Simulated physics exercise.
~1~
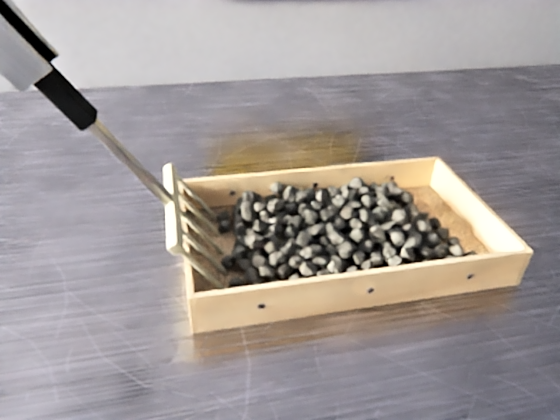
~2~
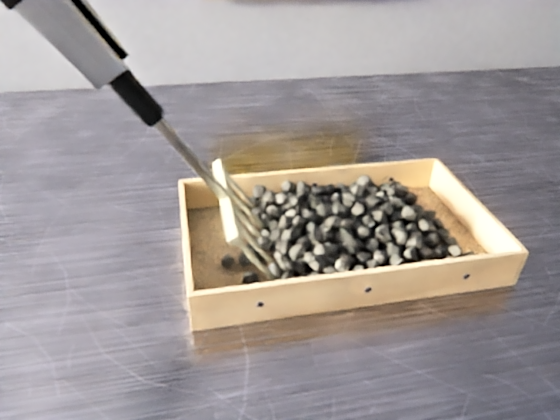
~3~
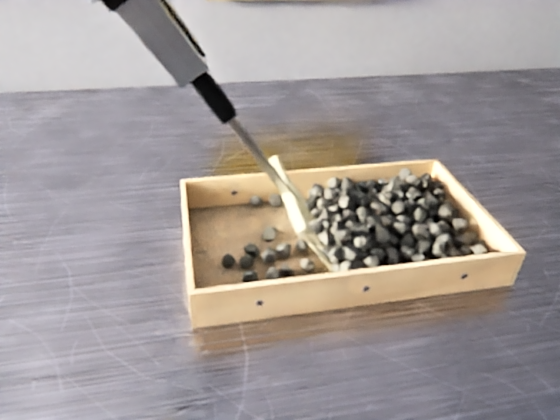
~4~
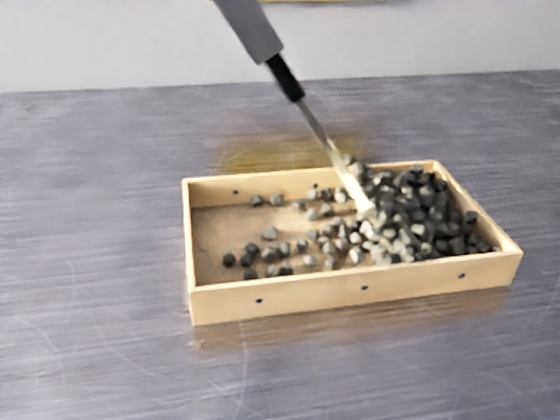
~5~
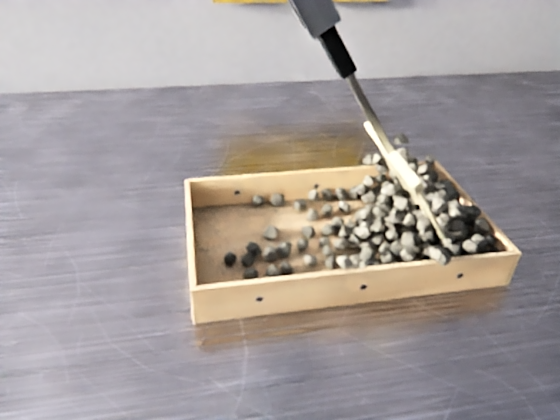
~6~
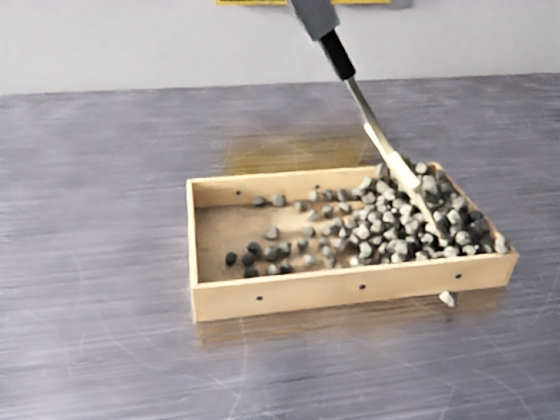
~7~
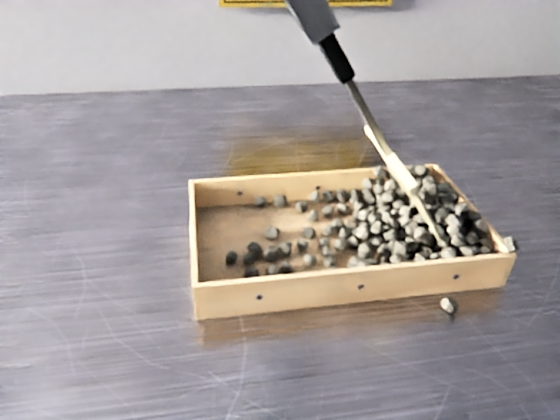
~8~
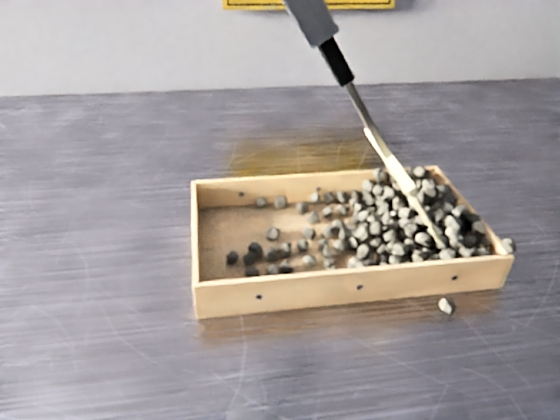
Robot arm dragging a fork rightward through a wooden tray of dark pebbles, heaping them at the right end, a few spilling out.
